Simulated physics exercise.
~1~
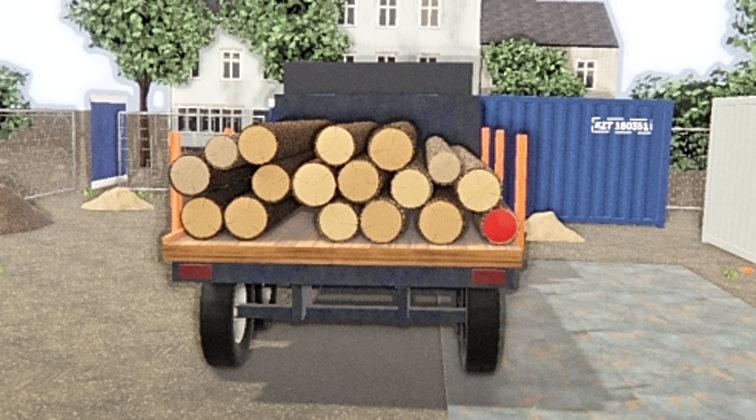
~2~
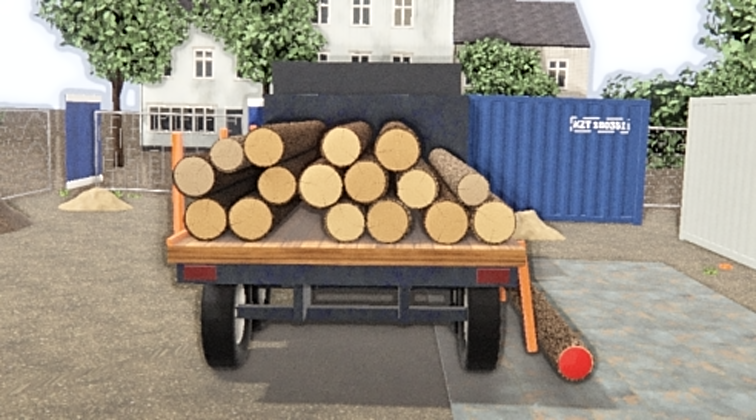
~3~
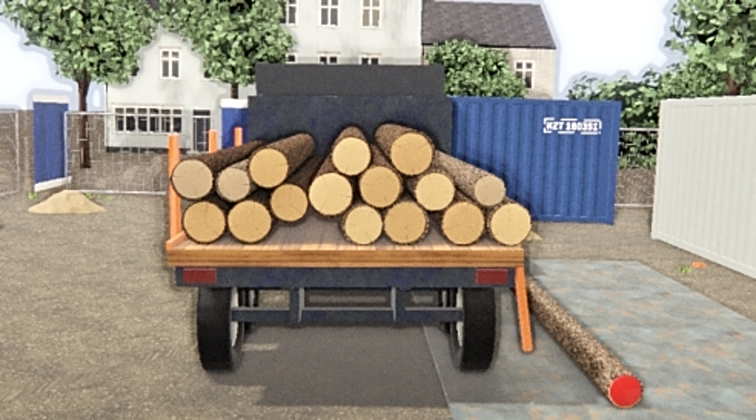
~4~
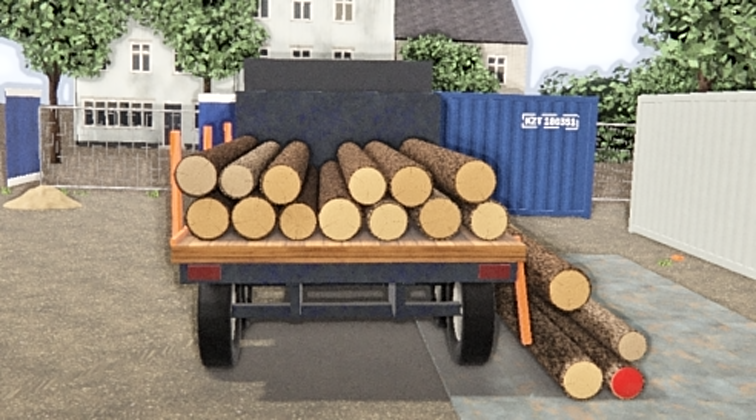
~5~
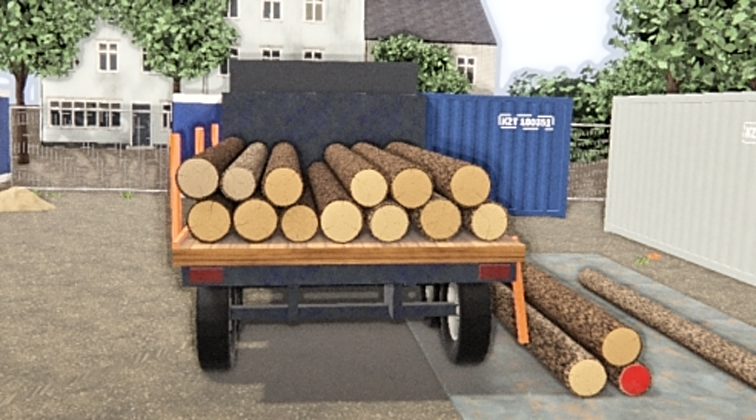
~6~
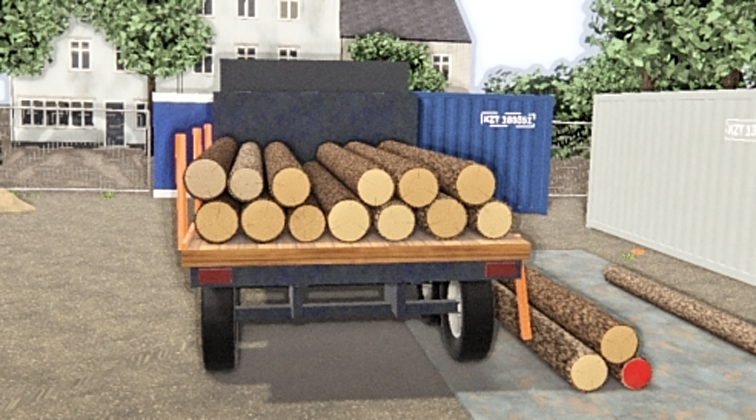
A red-ended log drops off the right side of a parked flatbed lorry as the orange posts there swing down, and several more logs roll off after it. The rest settle in two rows on the deck, while the fallen logs, the red-ended one among them, lie on the ground at right.
